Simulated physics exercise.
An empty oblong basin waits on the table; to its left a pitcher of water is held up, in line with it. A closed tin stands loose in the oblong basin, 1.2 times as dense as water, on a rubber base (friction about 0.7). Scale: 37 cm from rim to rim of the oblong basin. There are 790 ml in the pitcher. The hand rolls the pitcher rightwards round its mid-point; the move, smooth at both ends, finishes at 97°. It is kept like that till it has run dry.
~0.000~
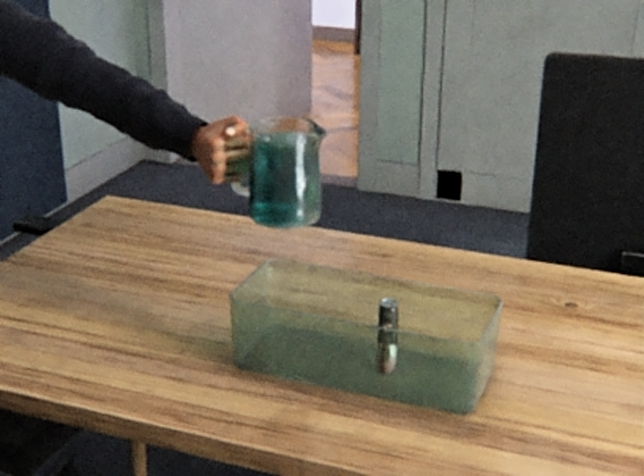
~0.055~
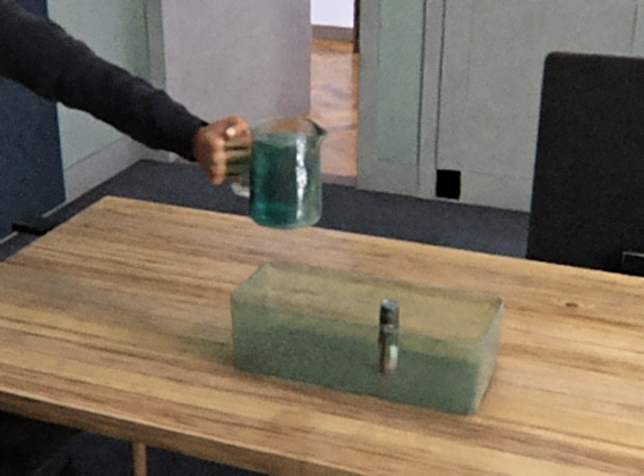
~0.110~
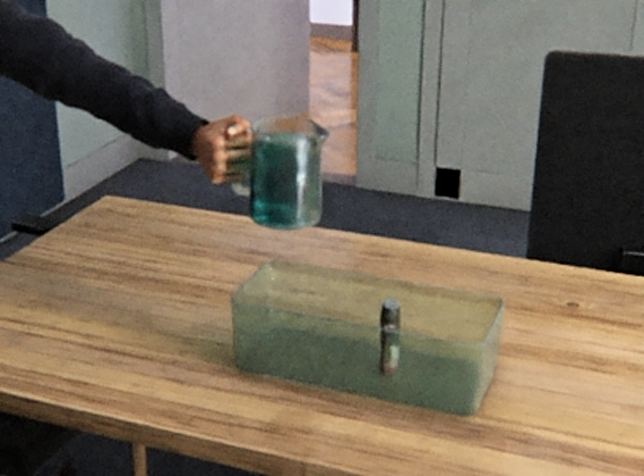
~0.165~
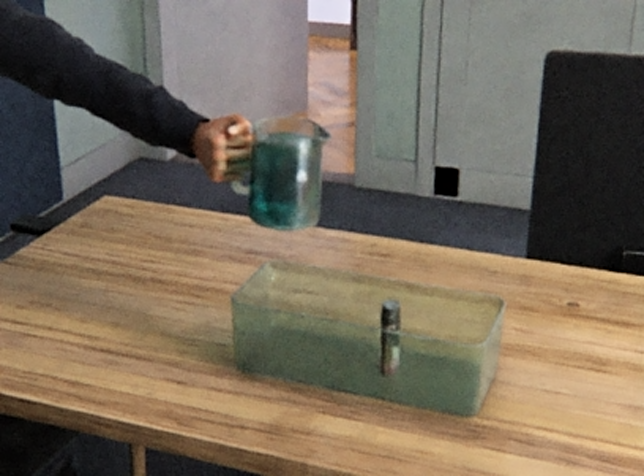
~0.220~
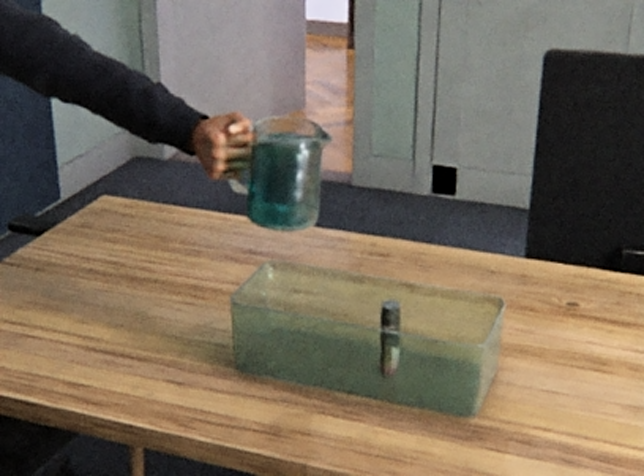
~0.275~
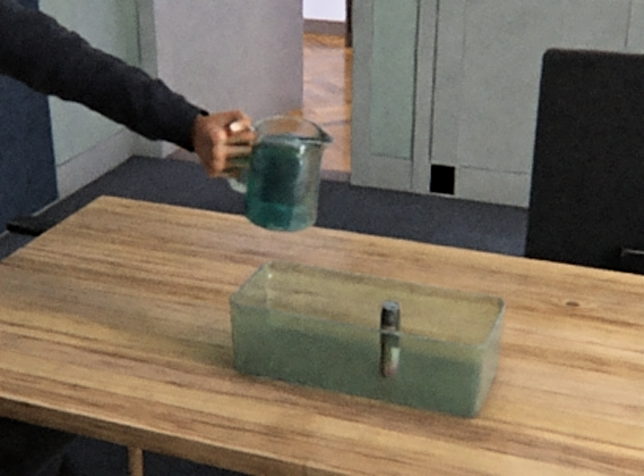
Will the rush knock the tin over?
The tin falls.
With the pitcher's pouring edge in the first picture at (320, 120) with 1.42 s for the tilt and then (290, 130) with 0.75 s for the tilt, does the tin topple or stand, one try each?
First it goes over; then it keeps standing.
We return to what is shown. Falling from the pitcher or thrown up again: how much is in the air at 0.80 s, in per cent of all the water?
Near 7 in a hundred.
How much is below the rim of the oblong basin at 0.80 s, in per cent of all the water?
About 1 per cent.
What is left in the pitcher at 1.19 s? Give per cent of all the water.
Some 56 per cent.
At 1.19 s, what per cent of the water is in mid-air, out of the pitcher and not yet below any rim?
About 20 per cent.
By 0.80 s the tilt is 52° and 92 per cent is still to pour; the tin stands where it began.
By 1.19 s the tilt is 86° and 55 per cent is still to pour; the tin stands where it began.
By 1.59 s the tilt is 97° and 14 per cent is still to pour; the tin leans 18°.
By 2.03 s the tilt is 97° and 3 per cent is still to pour; the tin lies on its side.
At rest the tin lies on its side.
